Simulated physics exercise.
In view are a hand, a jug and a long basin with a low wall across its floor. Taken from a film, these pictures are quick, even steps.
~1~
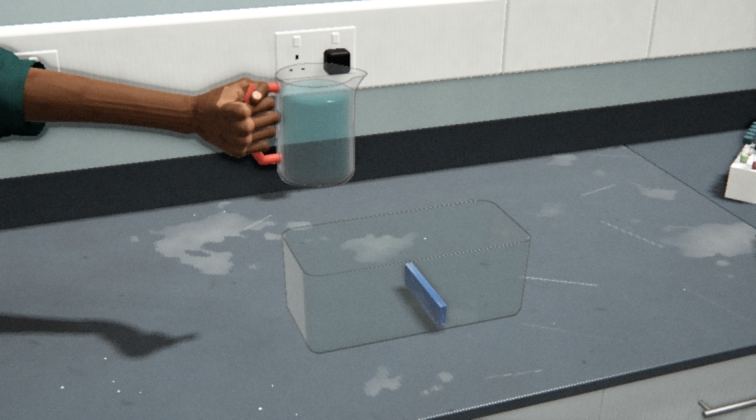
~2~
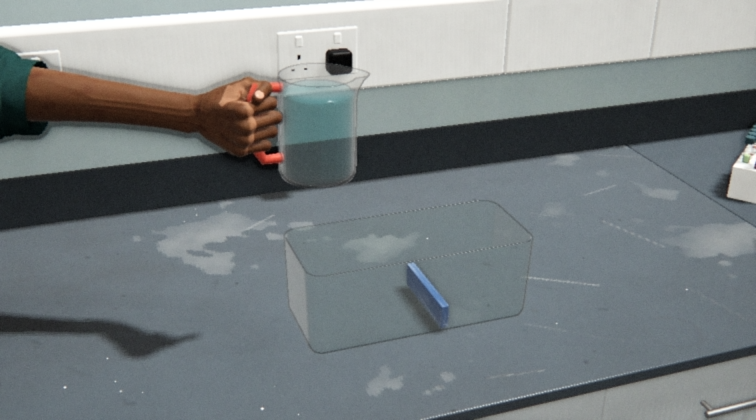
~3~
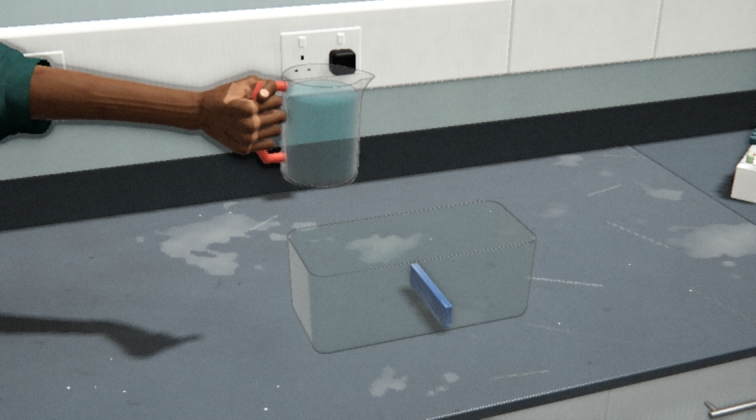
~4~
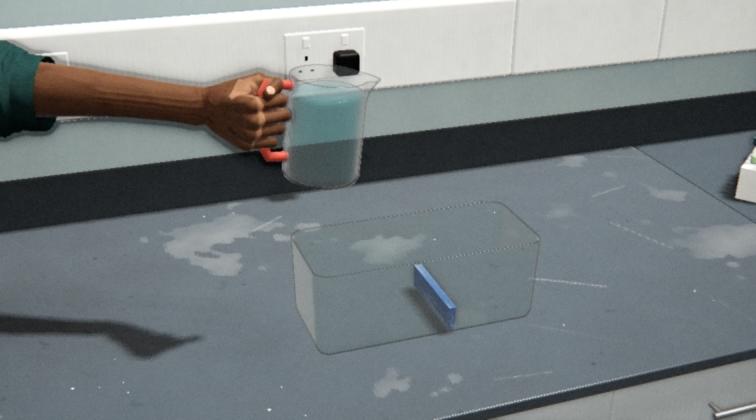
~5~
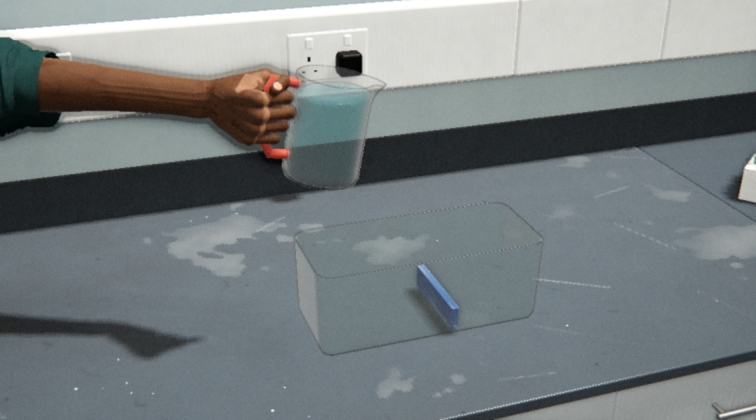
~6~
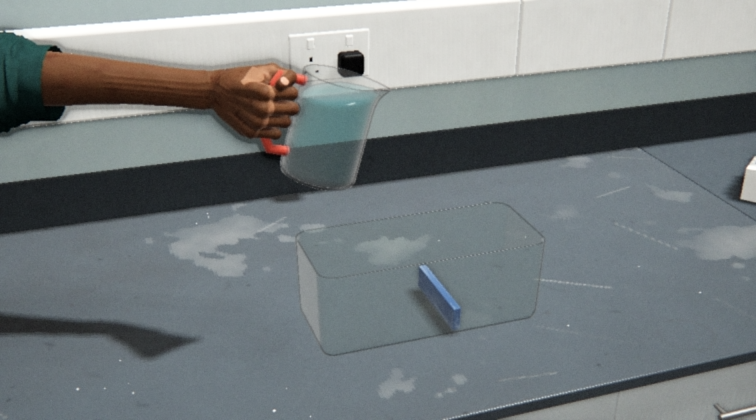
On a grey worktop, a hand slowly tilts a jug of blue liquid rightward above a clear basin.
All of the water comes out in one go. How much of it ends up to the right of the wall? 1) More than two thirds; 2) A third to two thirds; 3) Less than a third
Answer: 2.
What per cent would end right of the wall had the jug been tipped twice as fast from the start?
I'd say roughly 25 in every hundred ends up there.
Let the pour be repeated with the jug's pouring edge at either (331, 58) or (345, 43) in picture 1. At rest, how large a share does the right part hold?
First about 10, then 20 per cent.
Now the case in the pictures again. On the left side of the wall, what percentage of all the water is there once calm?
Around 50 %.
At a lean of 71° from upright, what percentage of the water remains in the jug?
Around 80 percent remains.
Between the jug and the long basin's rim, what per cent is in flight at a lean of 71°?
Roughly 15 in a hundred.
A moment on, the jug is tipped part way and 80 per cent is still to pour, 0 is left of the wall and 5 right of it.
Next, the jug is tipped right over and 25 per cent is still to pour, 17 is left of the wall and 37 right of it.
Then the jug is tipped right over and 1 per cent is still to pour, 48 is left of the wall and 47 right of it.
Later the jug is tipped right over and 0 per cent is still to pour, 51 is left of the wall and 47 right of it.
At rest 51 per cent lies left of the wall, 47 right of it and 2 outside.
